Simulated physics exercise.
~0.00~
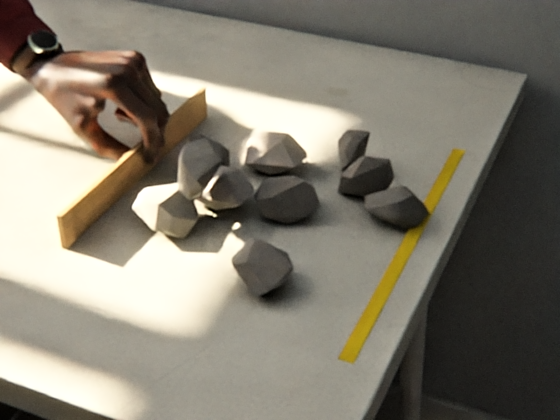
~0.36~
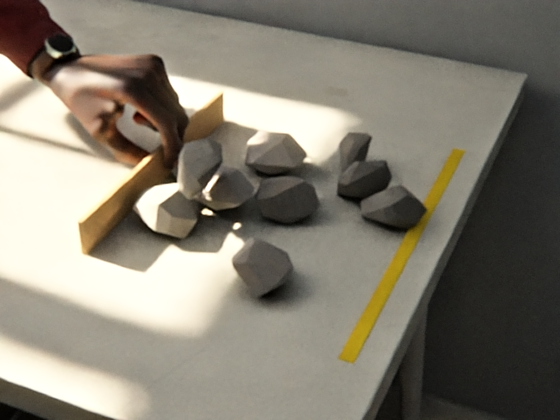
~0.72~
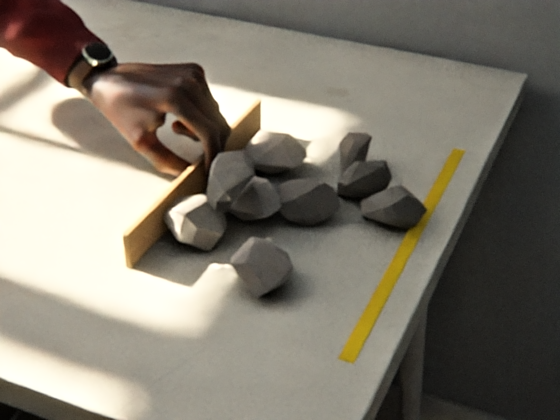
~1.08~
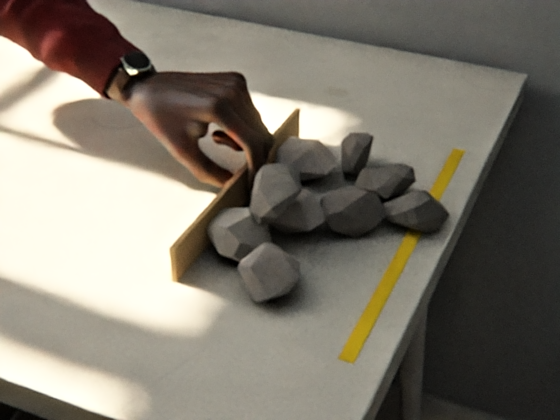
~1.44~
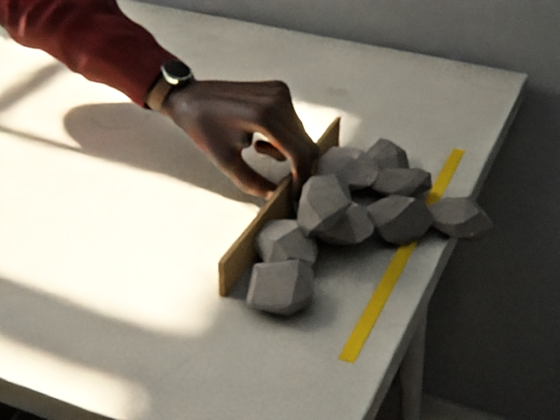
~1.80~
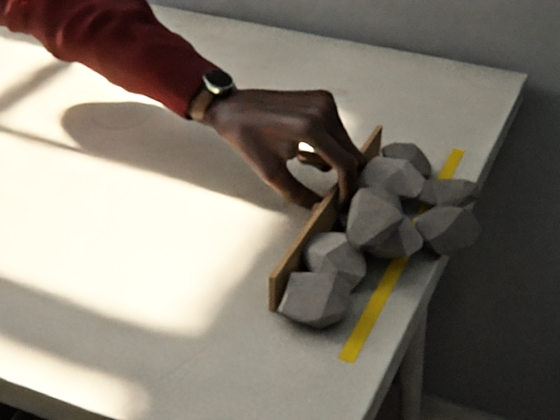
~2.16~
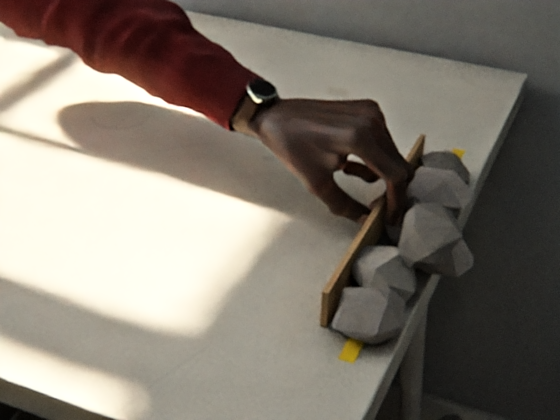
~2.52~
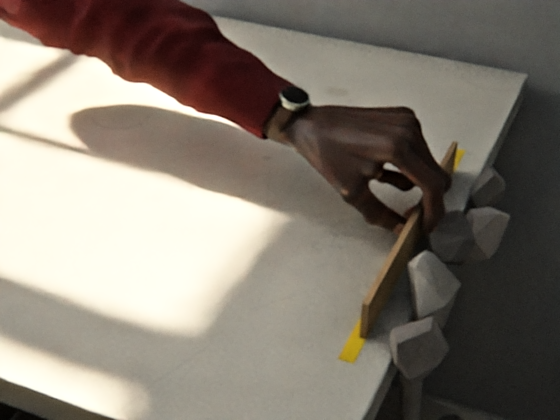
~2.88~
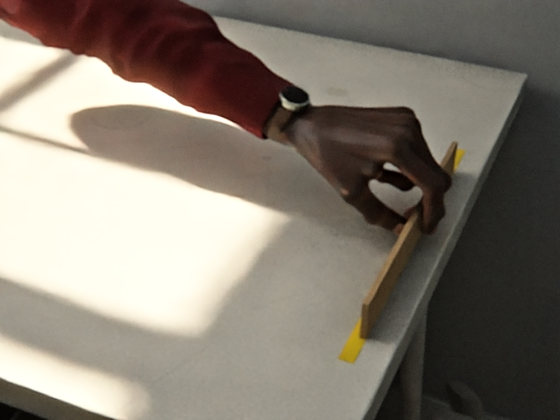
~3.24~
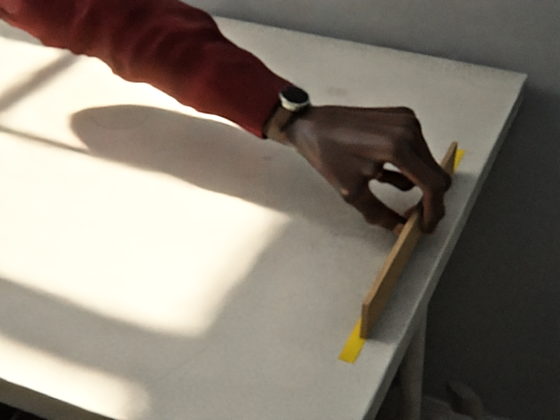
The video shows a hand in a red sleeve and wristwatch pushing a group of gray faceted stones rightward across a white table with an upright tan strip. The strip stops at the yellow tape, and all the stones fall over the edge, leaving the tabletop clear of them.
